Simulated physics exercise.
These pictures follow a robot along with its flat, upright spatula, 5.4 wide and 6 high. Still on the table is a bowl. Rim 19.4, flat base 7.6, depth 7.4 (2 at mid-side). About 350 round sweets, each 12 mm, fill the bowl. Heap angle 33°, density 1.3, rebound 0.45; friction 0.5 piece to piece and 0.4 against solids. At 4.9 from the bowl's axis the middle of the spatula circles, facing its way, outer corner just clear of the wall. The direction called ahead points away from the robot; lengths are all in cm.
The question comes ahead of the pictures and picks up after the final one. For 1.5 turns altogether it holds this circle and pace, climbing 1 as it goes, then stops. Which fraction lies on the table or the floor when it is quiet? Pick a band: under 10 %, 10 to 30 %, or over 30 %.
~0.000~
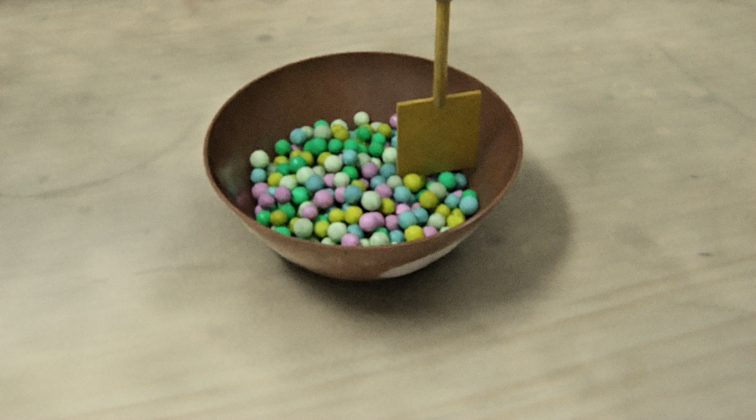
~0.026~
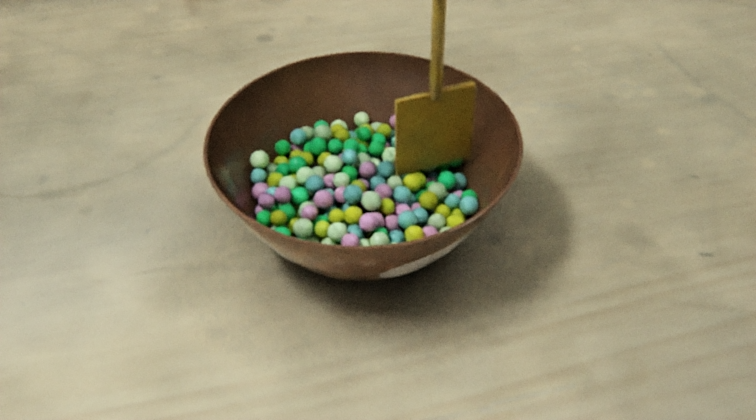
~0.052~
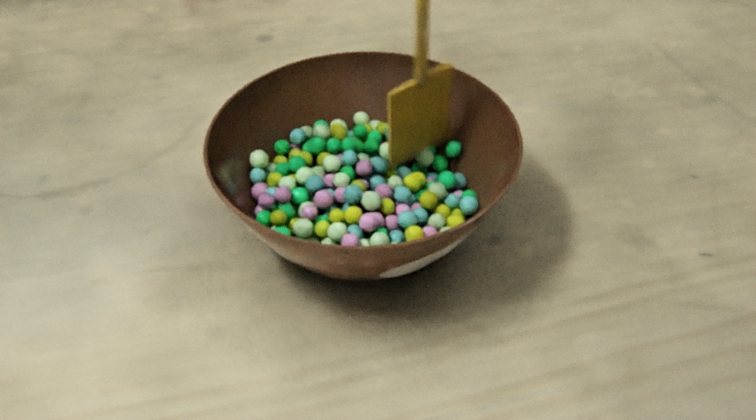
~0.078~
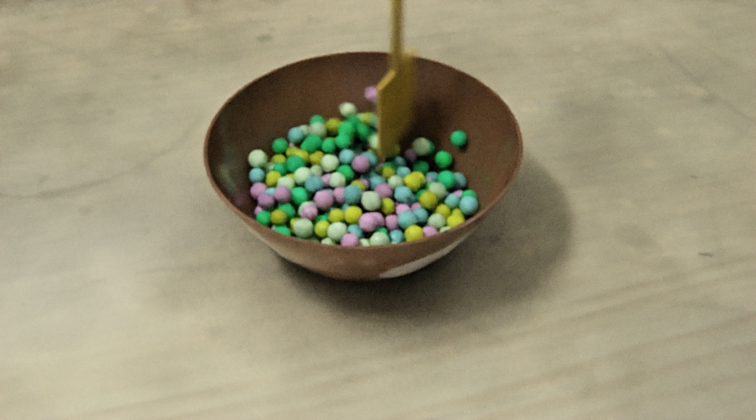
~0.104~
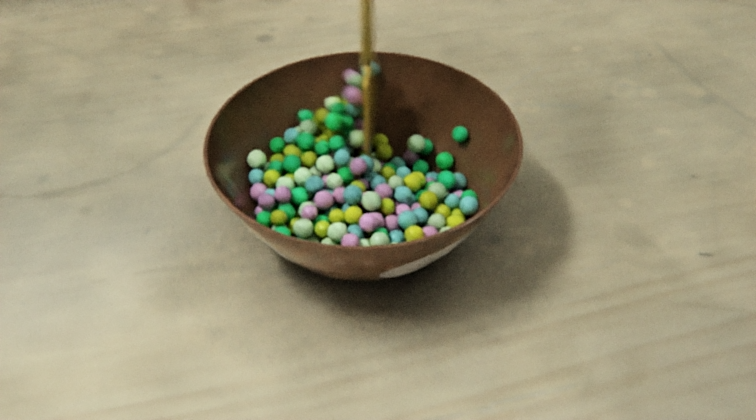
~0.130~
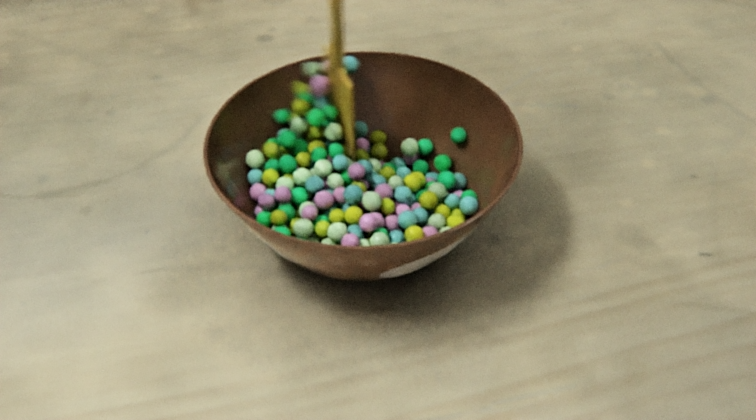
Band: 10 to 30 %.
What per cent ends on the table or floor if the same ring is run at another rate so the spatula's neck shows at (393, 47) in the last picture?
I'd put it close to 5 per cent.
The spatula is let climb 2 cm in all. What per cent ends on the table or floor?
15 per cent, roughly.
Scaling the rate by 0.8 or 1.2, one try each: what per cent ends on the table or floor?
Roughly 10 and 25 per cent.
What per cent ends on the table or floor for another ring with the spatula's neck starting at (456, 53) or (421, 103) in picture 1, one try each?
Roughly 0 % and 30 %.
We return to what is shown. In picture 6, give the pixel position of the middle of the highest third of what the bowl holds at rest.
It is centred around (366, 189).
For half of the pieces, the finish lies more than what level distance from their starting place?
Level distance: About 2 cm.
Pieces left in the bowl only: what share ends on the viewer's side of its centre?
50 %.
By 0.33 s, 266° round, highest piece 14 above the table; 315 in the bowl, 3 on the table or floor, 28 in flight or on the tool.
By 0.53 s, 77° round, highest piece 10 above the table; 282 in the bowl, 46 on the table or floor, 18 in flight or on the tool.
By 0.82 s, 180° round, highest piece 6 above the table; 276 in the bowl, 69 on the table or floor, 1 in flight or on the tool.
By 1.52 s, 180° round, highest piece 5 above the table; 276 in the bowl, 70 on the table or floor.
Final count, 276 in the bowl, 70 on the table or floor. That is 20 % on the table or floor.
